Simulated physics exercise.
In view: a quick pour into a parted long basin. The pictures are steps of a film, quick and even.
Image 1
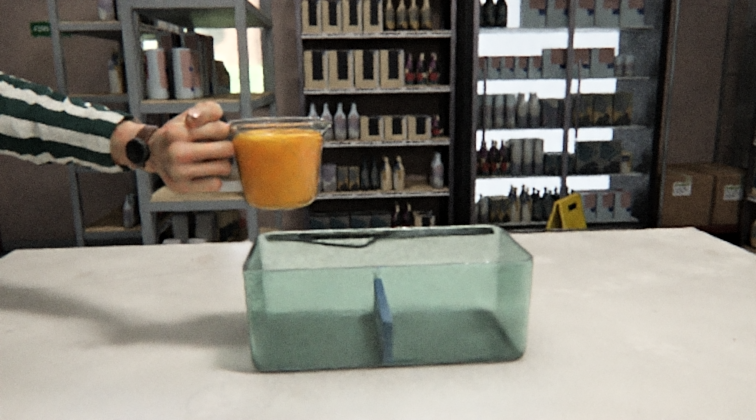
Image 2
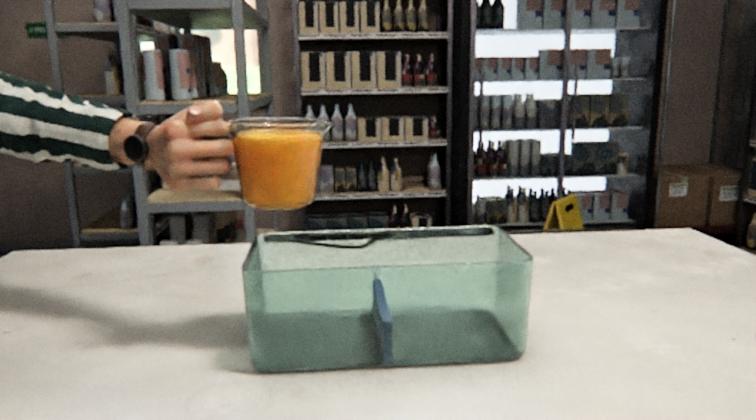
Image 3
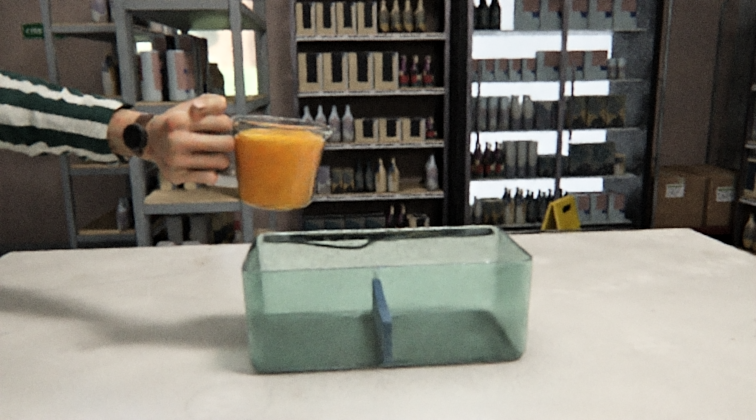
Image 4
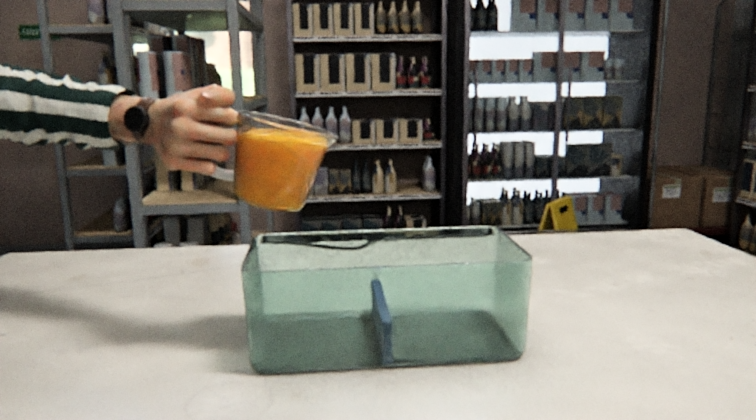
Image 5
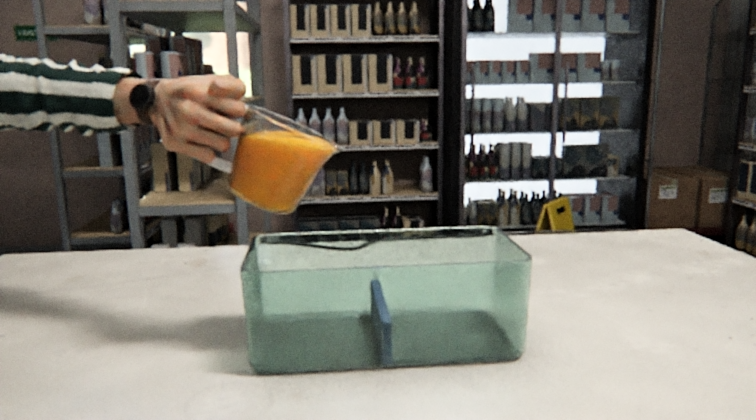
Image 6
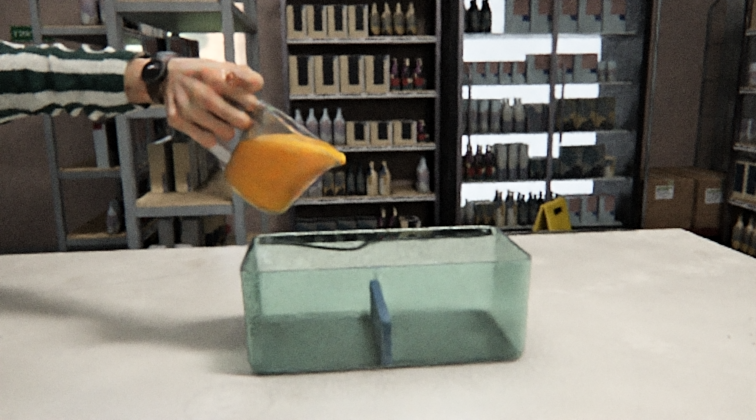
In a storeroom lined with bottle shelves, a hand in a striped sleeve and dark watch holds a clear jug of orange juice above a divided glass basin on a pale table. The hand slowly, then more steeply, tilts the jug rightward until the juice reaches its lip.
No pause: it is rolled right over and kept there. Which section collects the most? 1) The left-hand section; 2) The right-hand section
The left-hand section.
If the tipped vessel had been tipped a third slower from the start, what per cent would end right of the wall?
Estimate: Around 40 %.
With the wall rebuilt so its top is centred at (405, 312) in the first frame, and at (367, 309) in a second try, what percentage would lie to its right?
First try 15 per cent, second try 55 per cent.
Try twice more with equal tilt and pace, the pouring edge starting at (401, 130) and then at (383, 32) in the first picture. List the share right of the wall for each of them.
The first start yields 95 per cent, the second 90 per cent.
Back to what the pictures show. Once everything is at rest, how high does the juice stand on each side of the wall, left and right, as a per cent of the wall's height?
Once it is still, the left part shows 30 per cent and the right part 10.
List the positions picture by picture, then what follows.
In the first picture, it leans 0°; its right rim is at (333, 122); the juice meets the walls at (235, 134) and (321, 133); the long basin's rim runs from (251, 252) to (516, 243); the wall's top is at (382, 299).
In the second picture, it leans 2°; its right rim is at (333, 124); the juice meets the walls at (236, 135) and (321, 134).
In the third picture, it leans 7°; its right rim is at (336, 129); the juice meets the walls at (238, 133) and (324, 135).
In the fourth picture, it leans 15°; its right rim is at (340, 138); the juice meets the walls at (240, 133) and (327, 138).
In the fifth picture, it leans 26°; its right rim is at (342, 149); the juice meets the walls at (242, 136) and (335, 143).
In the sixth picture, it leans 38°; its right rim is at (343, 164); the juice meets the walls at (237, 149) and (334, 152); 2 per cent is over the edge.
A moment on, the tilt is 107° and 32 per cent is still to pour, 23 is left of the wall and 22 right of it.
Next, the tilt is 111° and 2 per cent is still to pour, 68 is left of the wall and 26 right of it.
Then the tilt is 111° and 0 per cent is still to pour, 72 is left of the wall and 26 right of it.
Later the tilt is 111° and 0 per cent is still to pour, 71 is left of the wall and 27 right of it.
In the end 71 per cent lies left of the wall, 27 right of it and 2 outside.
